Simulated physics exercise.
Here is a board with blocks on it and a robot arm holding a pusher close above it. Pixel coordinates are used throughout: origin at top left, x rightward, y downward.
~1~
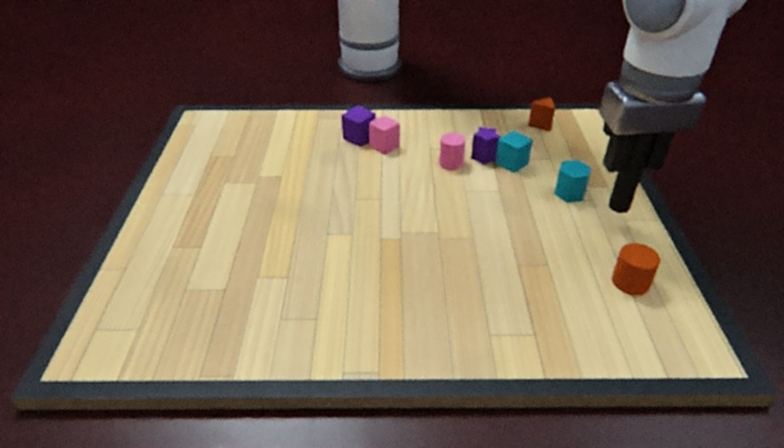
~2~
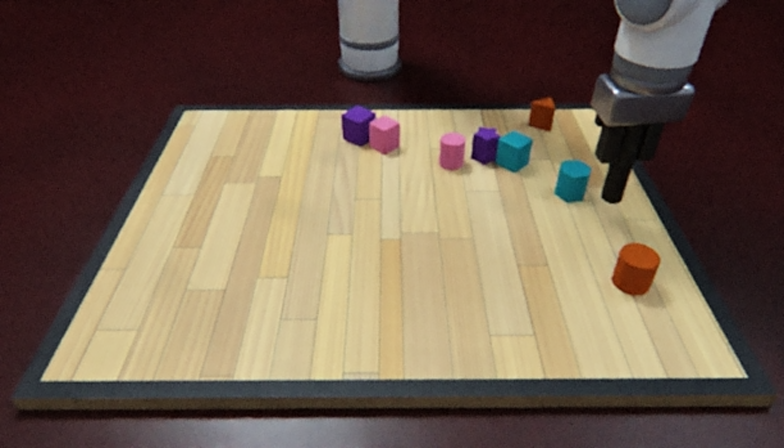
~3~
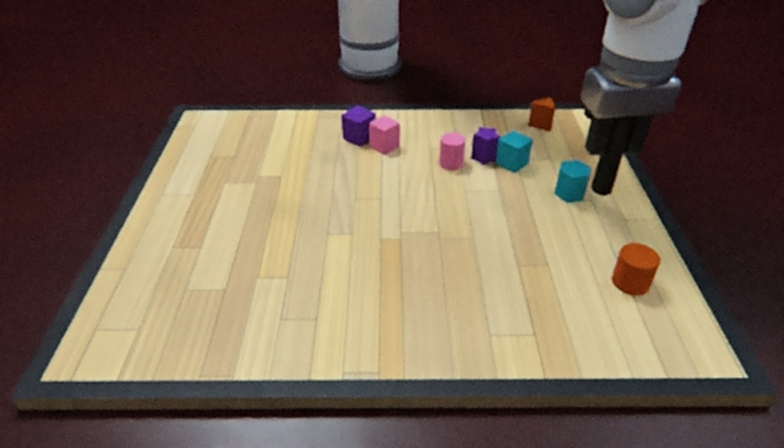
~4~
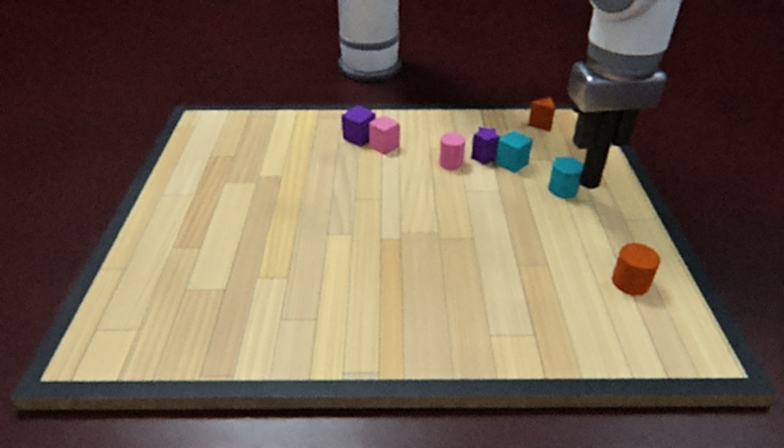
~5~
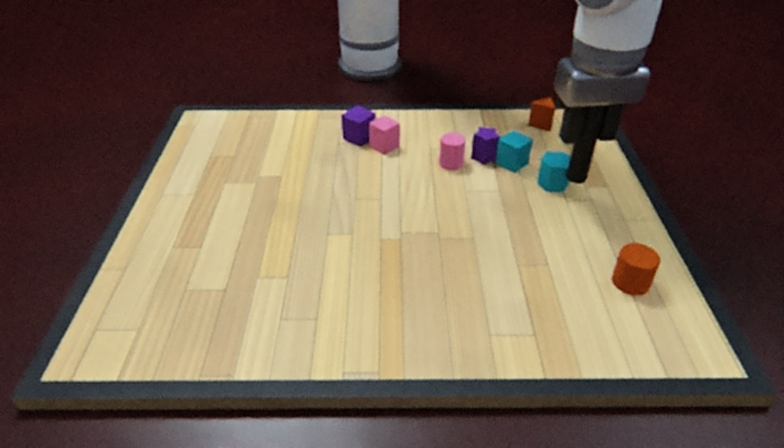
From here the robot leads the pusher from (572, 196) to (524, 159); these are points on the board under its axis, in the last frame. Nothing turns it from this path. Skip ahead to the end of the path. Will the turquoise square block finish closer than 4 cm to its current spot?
No, I don't think so.
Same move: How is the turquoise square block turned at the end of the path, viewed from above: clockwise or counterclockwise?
Looking down on the board, it turns counter-clockwise.
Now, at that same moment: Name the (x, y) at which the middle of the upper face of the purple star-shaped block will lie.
It comes to (464, 126).
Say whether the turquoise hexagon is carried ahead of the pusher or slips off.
When the path ends, it will sit ahead of the pusher.
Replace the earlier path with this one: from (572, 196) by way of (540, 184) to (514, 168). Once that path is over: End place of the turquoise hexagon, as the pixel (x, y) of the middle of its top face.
When the path ends, it will be at (531, 134).
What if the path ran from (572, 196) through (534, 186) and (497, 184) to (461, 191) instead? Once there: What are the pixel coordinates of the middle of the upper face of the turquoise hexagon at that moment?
Around pixel (536, 147).
The first path, step by step. Halfway along, pusher (550, 159); purple star-shaped block (480, 131); turquoise square block (508, 134), turned 15° anticlockwise; turquoise hexagon (534, 141).
At the end, pusher (527, 143); purple star-shaped block (464, 126), turned 60° anticlockwise; turquoise square block (487, 119), turned 50° anticlockwise; turquoise hexagon (514, 124), turned 20° clockwise.
